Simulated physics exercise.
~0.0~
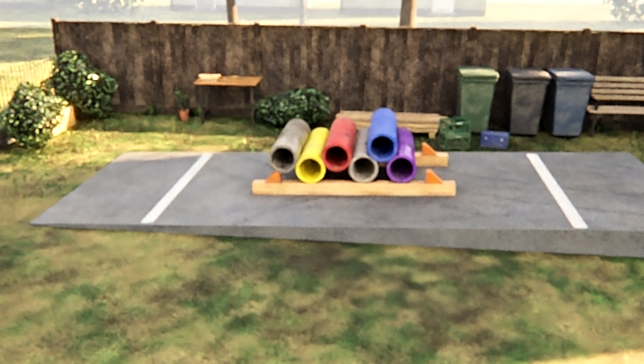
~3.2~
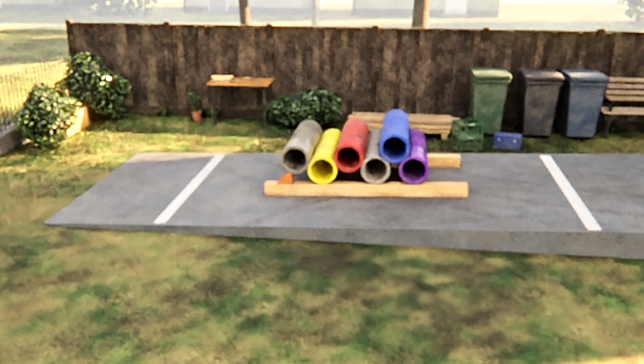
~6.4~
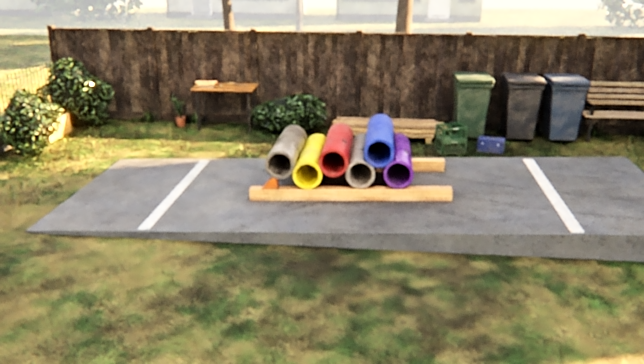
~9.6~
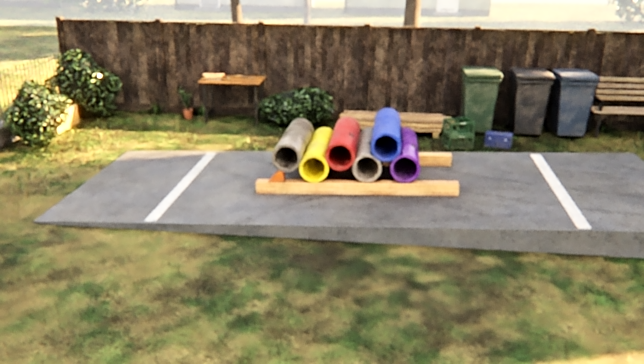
Six stacked pipes stay still on two wooden bearers as orange chocks disappear from the right.
